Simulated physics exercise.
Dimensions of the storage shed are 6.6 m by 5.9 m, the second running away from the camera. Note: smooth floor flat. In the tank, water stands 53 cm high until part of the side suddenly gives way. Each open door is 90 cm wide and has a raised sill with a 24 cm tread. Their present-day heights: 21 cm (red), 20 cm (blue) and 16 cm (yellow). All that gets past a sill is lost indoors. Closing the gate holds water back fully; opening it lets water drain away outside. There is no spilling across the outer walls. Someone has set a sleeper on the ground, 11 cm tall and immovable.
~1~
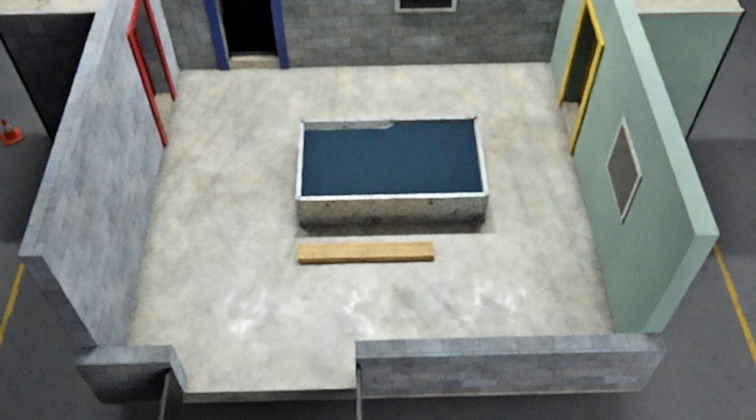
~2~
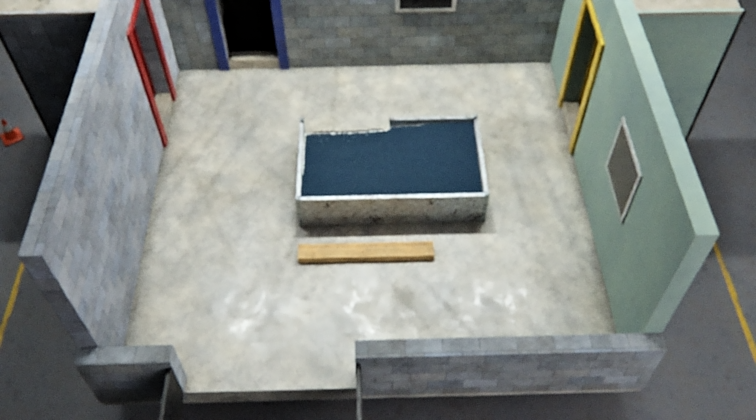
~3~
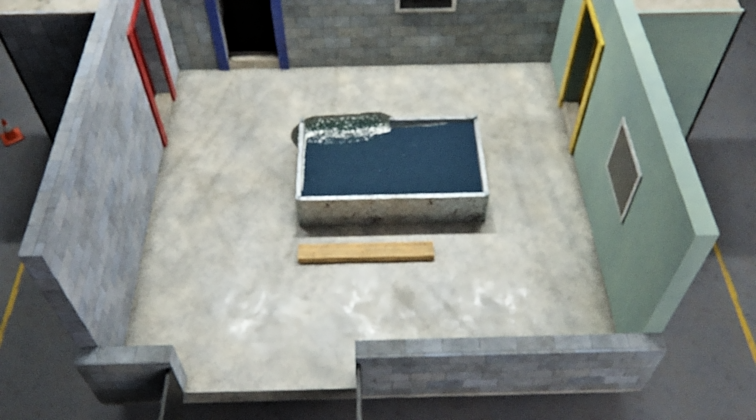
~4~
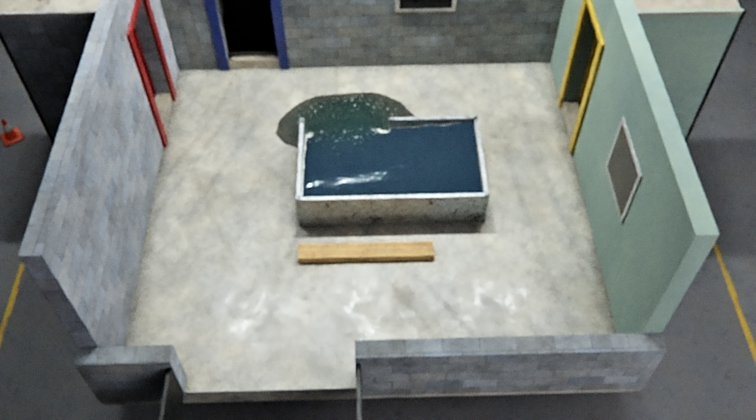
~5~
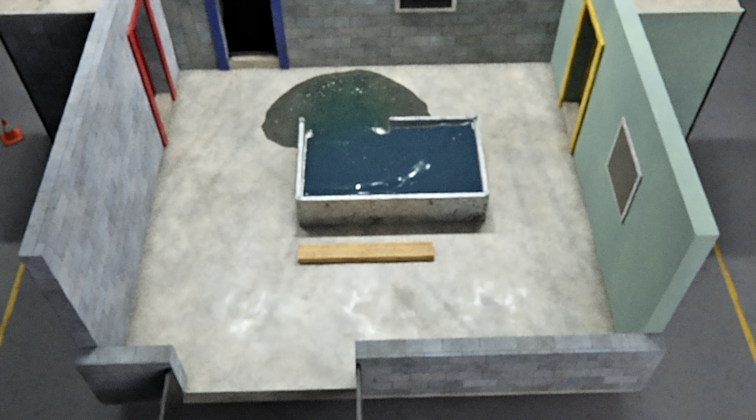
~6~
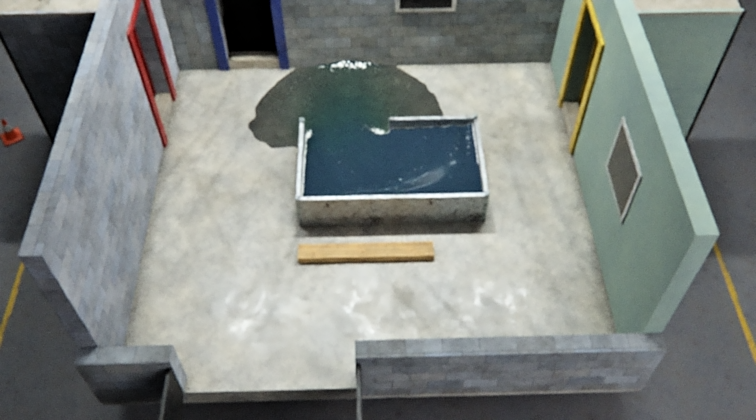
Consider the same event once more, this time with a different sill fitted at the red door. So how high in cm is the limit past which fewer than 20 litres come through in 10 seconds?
The limit is about 13.5 cm.
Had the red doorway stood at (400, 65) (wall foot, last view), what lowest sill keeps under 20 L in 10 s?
Around 18 cm would do it.
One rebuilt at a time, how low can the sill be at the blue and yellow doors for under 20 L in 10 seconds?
You'd want about 14.0 centimetres at blue and about 7.0 centimetres at yellow.
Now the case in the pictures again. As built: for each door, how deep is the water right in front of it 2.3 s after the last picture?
The red door has 18 cm, the blue door 17 cm and the yellow door 9 cm.
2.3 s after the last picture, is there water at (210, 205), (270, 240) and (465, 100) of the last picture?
Spot one bone dry, spot two bone dry, spot three awash.
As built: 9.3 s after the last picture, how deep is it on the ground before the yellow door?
Some 6.0 cm.
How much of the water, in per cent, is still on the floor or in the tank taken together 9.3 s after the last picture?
Around 86 in a hundred parts remain.
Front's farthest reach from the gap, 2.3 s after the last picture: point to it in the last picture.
The tip of the flood lies near (546, 67).
Then, 0.7 s after the last picture water covers 15 % of the floor, deepest (34 cm) near (343, 72); it has not reached the red door.
Then, 2.3 s after the last picture water covers 35 % of the floor, deepest (30 cm) near (179, 75); 18 cm at the red door, 0 litres in over its 21 cm sill.
Then, 9.3 s after the last picture water covers 95 % of the floor, deepest (8 cm) near (592, 316); 6 cm at the red door, 1 litre in over its 21 cm sill.
At the red door as built, the water peaked near 19 cm, 2.5 s after the last picture.
With a sill of 12.5 cm, 27 litres would have come in within the 10 s; with 15 cm, 13 litres. So under 20 litres takes about 13.5 cm.
